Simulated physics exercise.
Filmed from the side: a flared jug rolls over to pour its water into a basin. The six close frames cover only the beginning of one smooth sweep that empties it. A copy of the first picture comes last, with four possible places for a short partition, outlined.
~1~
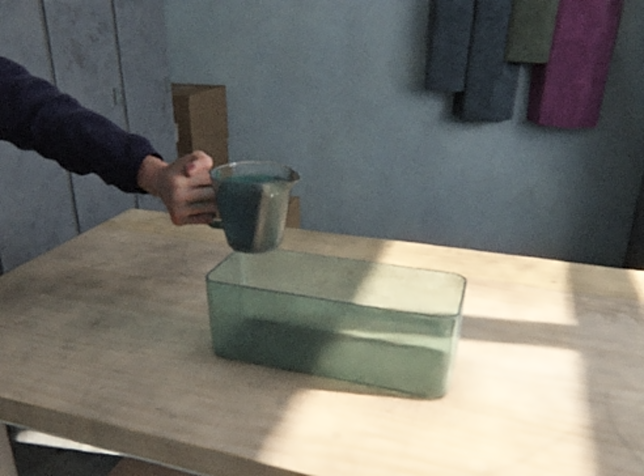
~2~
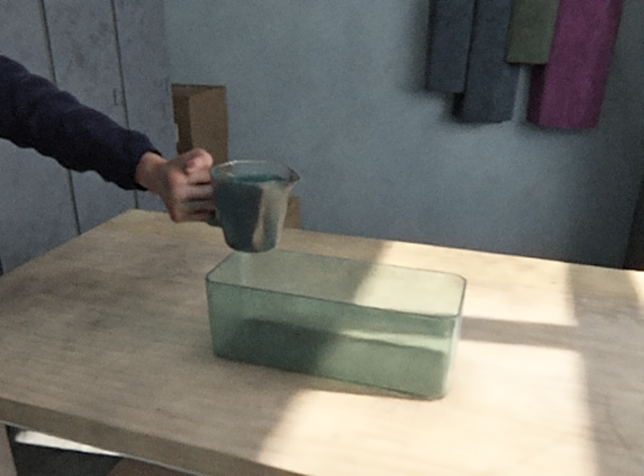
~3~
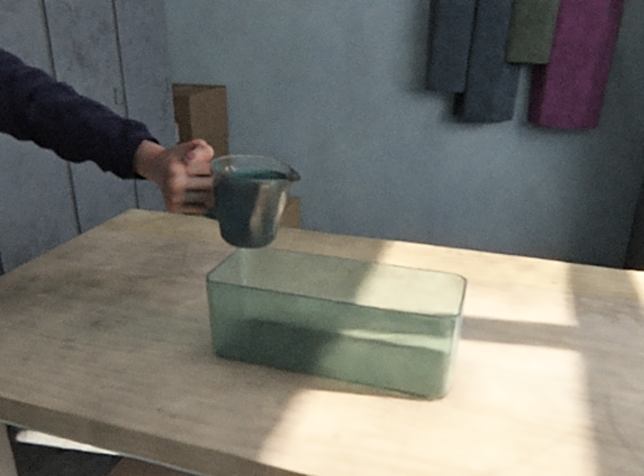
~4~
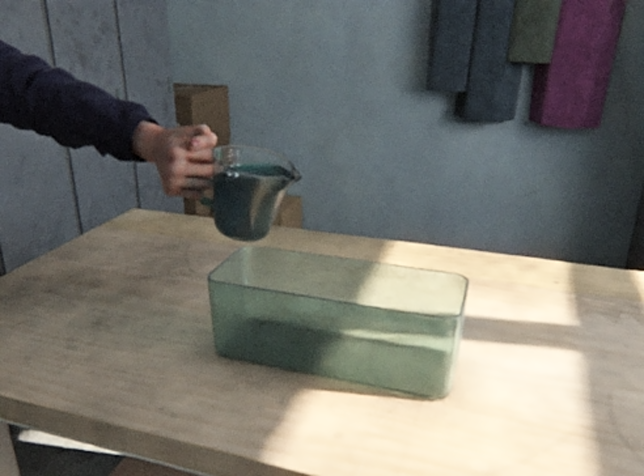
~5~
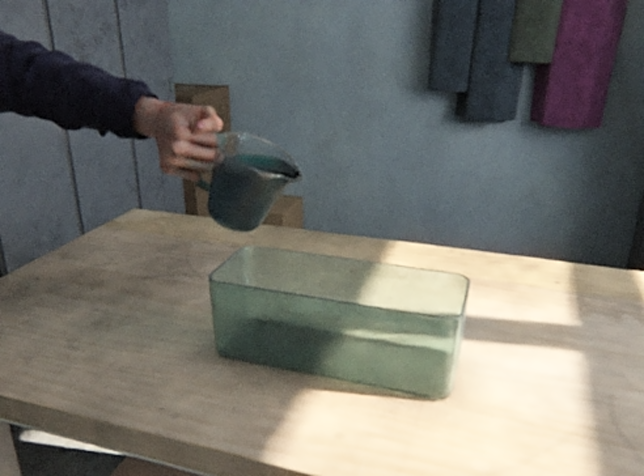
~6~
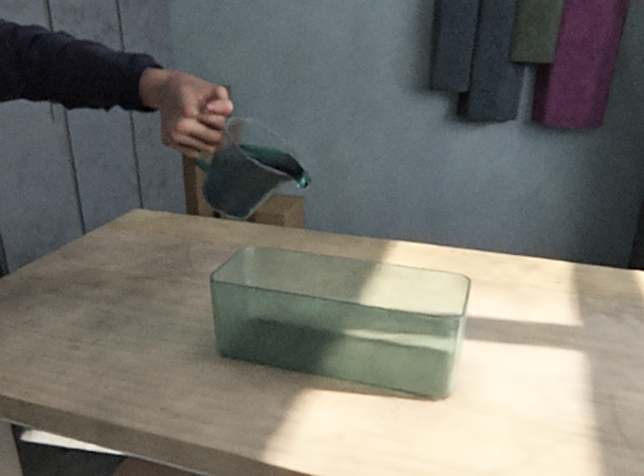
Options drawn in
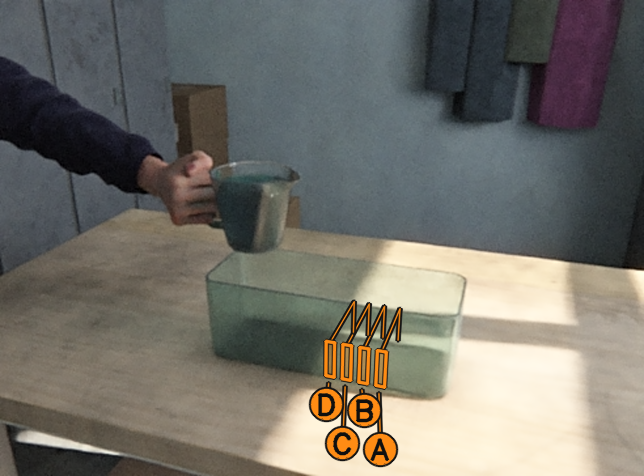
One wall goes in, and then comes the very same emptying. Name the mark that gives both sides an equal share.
B beats the others.
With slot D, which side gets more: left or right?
More ends on the right.
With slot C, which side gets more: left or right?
More ends on the right.
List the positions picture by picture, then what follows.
Upright, lip at (299, 179); basin from (215, 351) to (449, 396); nothing has left yet.
Upright, lip at (298, 180); nothing has left yet.
Tipped about 6°, lip at (299, 179); nothing has left yet.
Tipped about 14°, lip at (300, 179); nothing has left yet.
Tipped about 24°, lip at (301, 179); nothing has left yet.
Tipped about 35°, lip at (301, 179); water is over the lip, down to (305, 185).
On the marked copy, A at (378, 393); B at (361, 389); C at (345, 386); D at (328, 383).
If A is chosen, about 89 % ends left of the wall and 8 % right of it; 3 % is lost outside.
If B is chosen, about 48 % ends left of the wall and 51 % right of it.
If C is chosen, about 14 % ends left of the wall and 84 % right of it.
If D is chosen, about 6 % ends left of the wall and 92 % right of it.
